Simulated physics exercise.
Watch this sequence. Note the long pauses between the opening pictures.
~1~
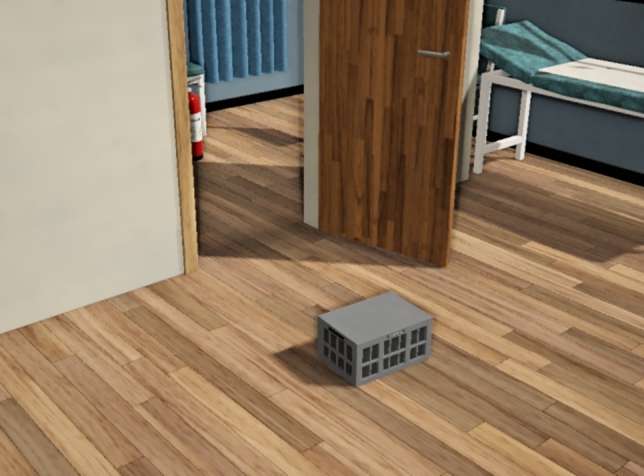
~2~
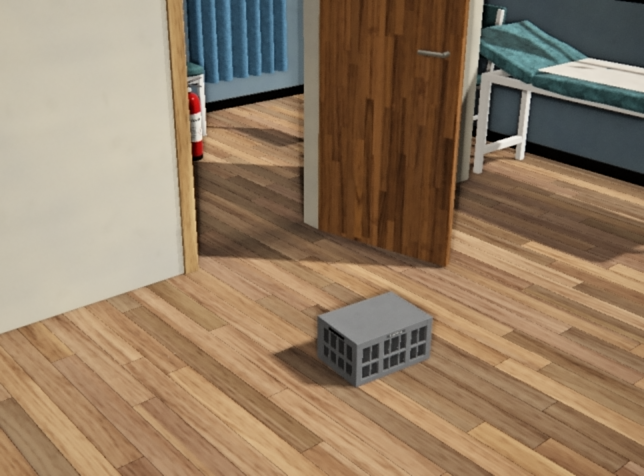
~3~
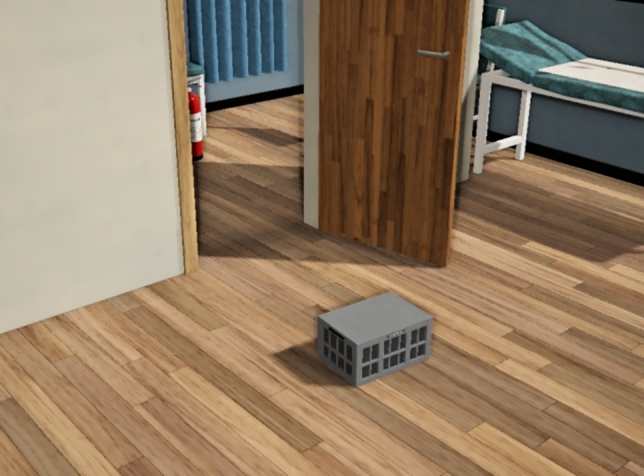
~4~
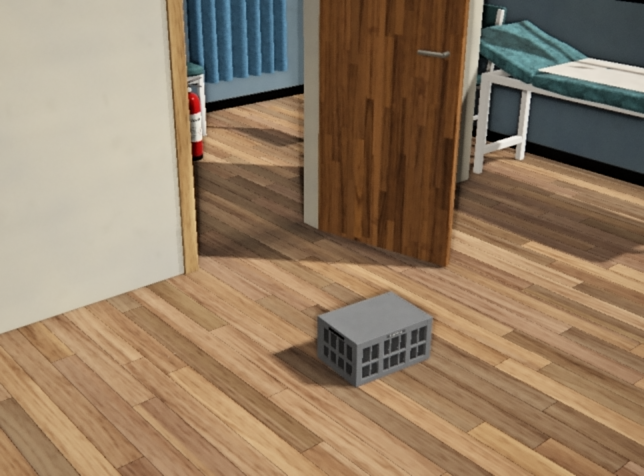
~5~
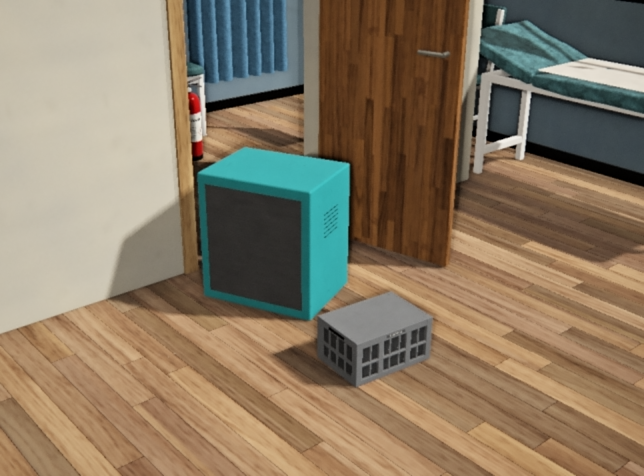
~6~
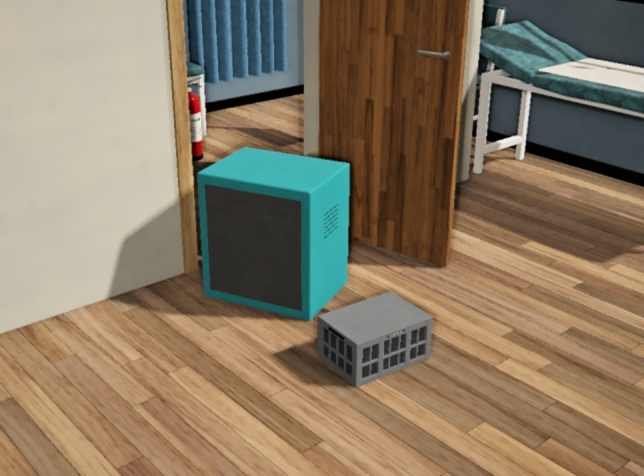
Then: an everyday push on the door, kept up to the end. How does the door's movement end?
What happens is the door falls short of the frame.
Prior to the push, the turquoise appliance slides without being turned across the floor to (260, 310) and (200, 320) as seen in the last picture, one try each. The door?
On the first try the door is obstructed, and on the second it finishes its swing.
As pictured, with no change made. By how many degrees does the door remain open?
Near 60° open.
Then, 0.40 s past the last view, open by 96°.
Then, 0.60 s past the last view, open by 84°.
Then, 0.80 s past the last view, open by 71°.
Then, 1.00 s past the last view, open by 62°; turquoise appliance displaced a little near (272, 231).
Finally, open by 61°; both still in place. Final places as the last picture's camera would see them, turquoise appliance near (271, 231).
